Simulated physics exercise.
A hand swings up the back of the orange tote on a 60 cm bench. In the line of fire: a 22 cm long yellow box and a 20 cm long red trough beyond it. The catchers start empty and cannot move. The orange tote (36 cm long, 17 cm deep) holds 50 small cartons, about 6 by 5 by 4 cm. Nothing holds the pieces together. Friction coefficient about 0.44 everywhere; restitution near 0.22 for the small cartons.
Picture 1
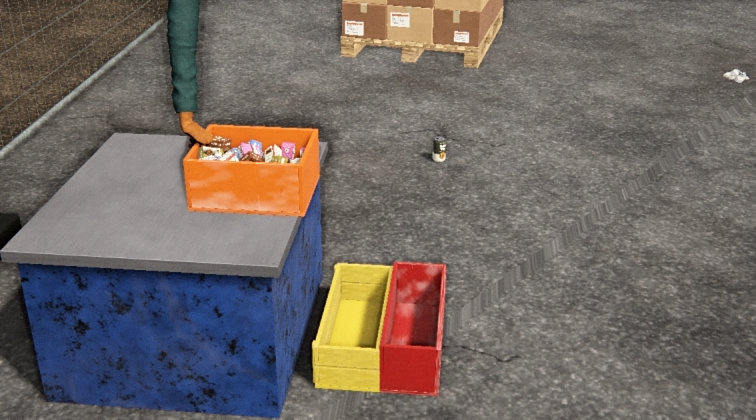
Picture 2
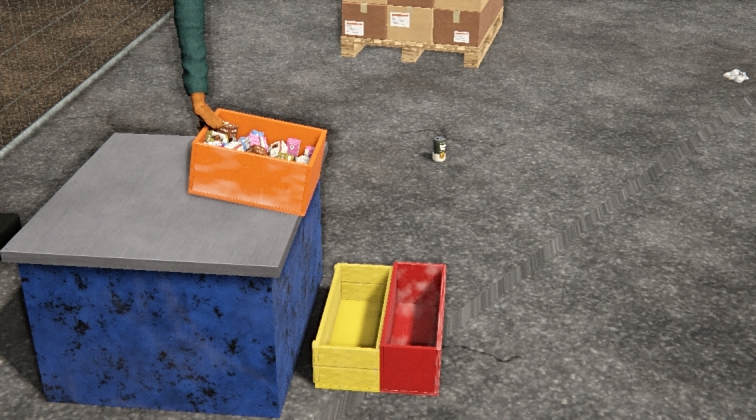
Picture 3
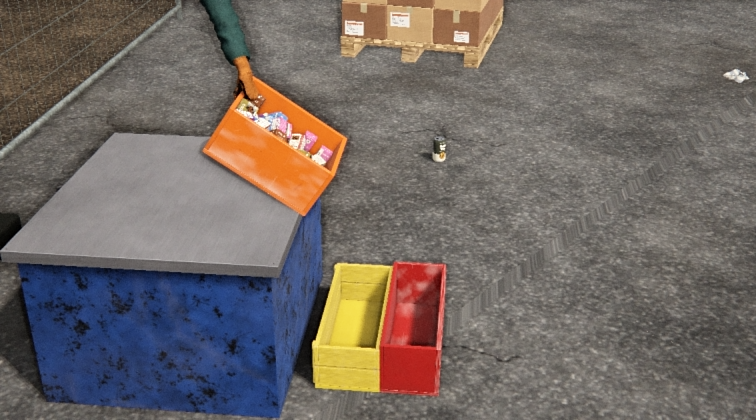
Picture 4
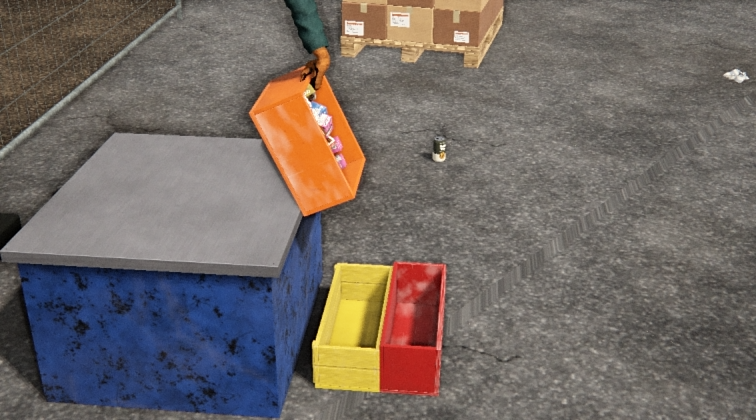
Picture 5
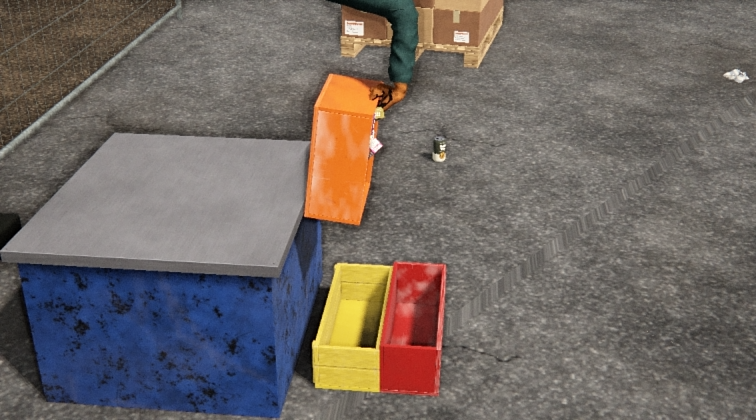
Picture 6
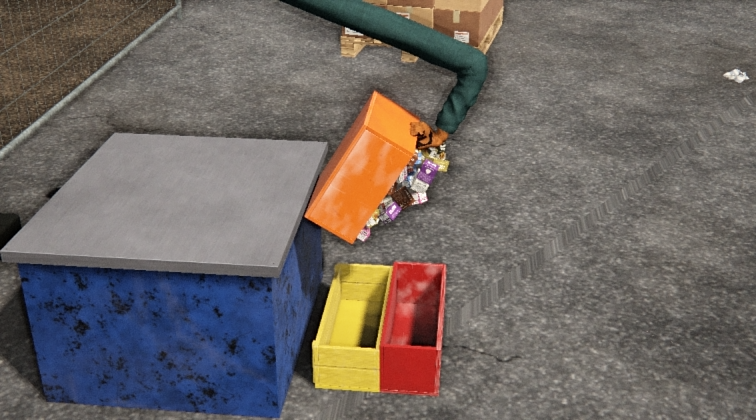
An orange tote tips off a blue bench as a hand swings it over, spilling small cartons.
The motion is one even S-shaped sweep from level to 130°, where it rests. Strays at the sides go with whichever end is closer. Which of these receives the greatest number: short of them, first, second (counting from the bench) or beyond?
The biggest part goes to the ground past both.
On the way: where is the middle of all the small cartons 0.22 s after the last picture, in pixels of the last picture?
Around (466, 310).
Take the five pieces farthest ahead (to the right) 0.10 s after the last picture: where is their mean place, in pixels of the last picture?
At about (489, 239).
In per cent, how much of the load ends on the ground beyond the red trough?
About 60 per cent.
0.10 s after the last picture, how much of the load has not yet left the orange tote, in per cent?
About 15 per cent.
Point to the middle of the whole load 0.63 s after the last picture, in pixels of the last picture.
Near (484, 342).
Then, 0.10 s after the last picture, tilt 130°; 8 still in the orange tote and 42 in the air.
Then, 0.22 s after the last picture, tilt 130°; 4 still in the orange tote, 9 in the red trough, 10 on the ground beyond the red trough and 27 in the air.
Then, 0.40 s after the last picture, tilt 130°; 17 in the red trough, 26 on the ground beyond the red trough and 7 in the air.
When it is over (0.63 s after the last picture), 1 in the yellow box, 20 in the red trough and 29 on the ground beyond the red trough.
